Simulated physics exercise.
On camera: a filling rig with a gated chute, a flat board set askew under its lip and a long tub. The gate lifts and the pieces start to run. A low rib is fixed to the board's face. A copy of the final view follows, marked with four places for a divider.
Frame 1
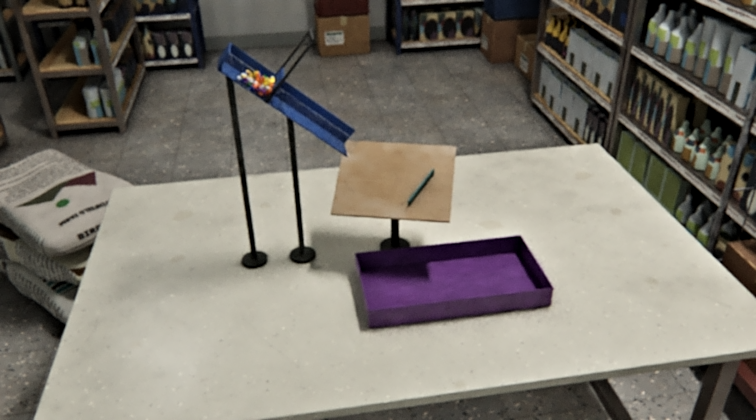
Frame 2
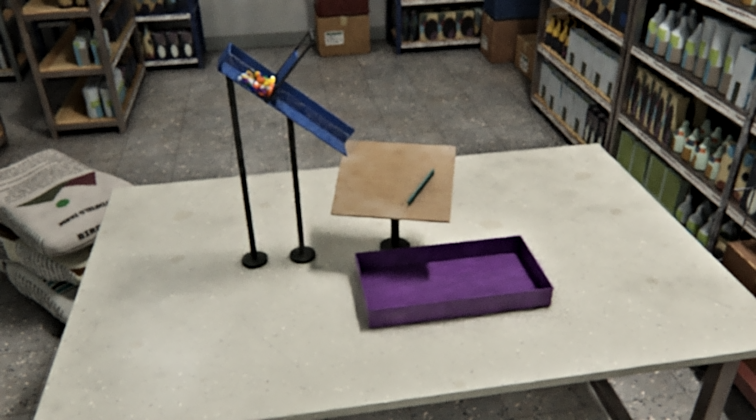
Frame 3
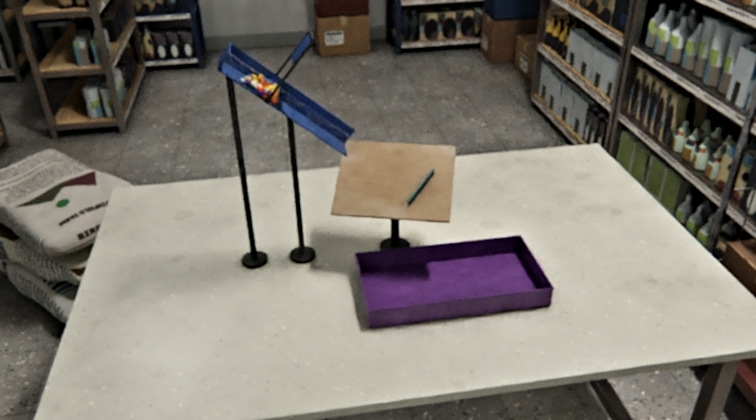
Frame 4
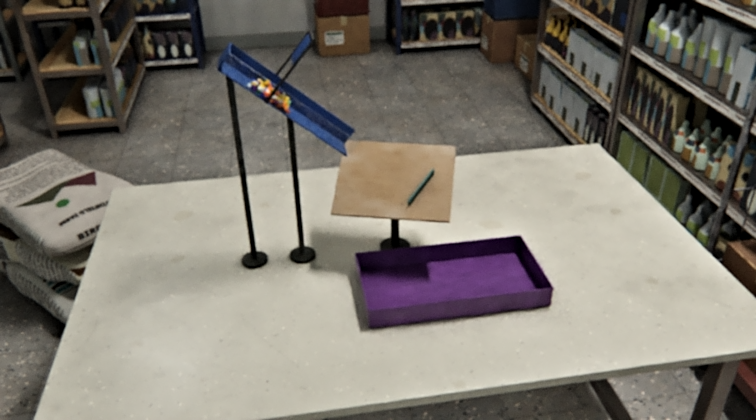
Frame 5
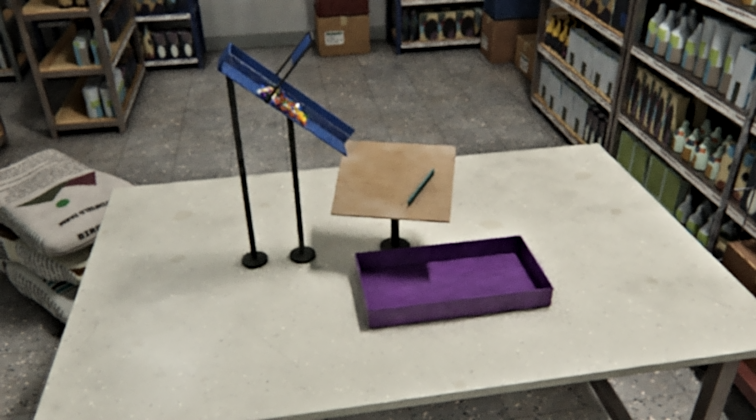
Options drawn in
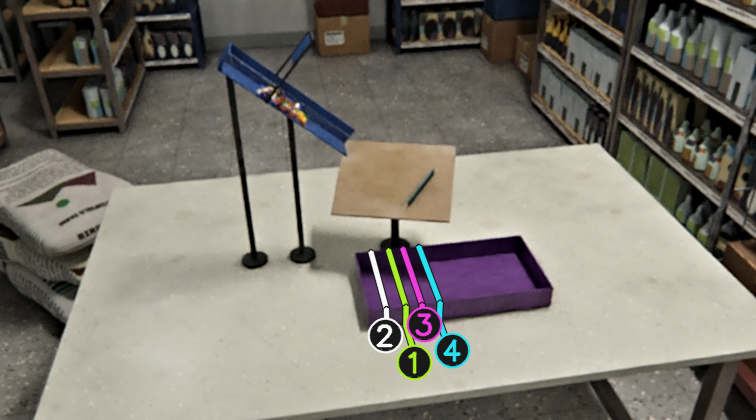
Colorful jelly beans slide partway down a blue chute above a tilted board and purple tub.
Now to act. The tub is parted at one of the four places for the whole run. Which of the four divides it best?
Best: 1.
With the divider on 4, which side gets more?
The left side.
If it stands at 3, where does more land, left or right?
More lands on the left.
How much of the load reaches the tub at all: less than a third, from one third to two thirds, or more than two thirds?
More than two thirds.
On the marked copy, line 1 crosses the front rim at (405, 306); line 2 crosses the front rim at (386, 308); line 3 crosses the front rim at (421, 304); line 4 crosses the front rim at (439, 301).
With 1, of what is caught, about half on the left of the divider, about half on the right.
With 2, of what is caught, a small part on the left of the divider, nearly all on the right.
With 3, of what is caught, nearly all on the left of the divider, a small part on the right.
With 4, of what is caught, nearly all on the left of the divider, a stray few on the right.
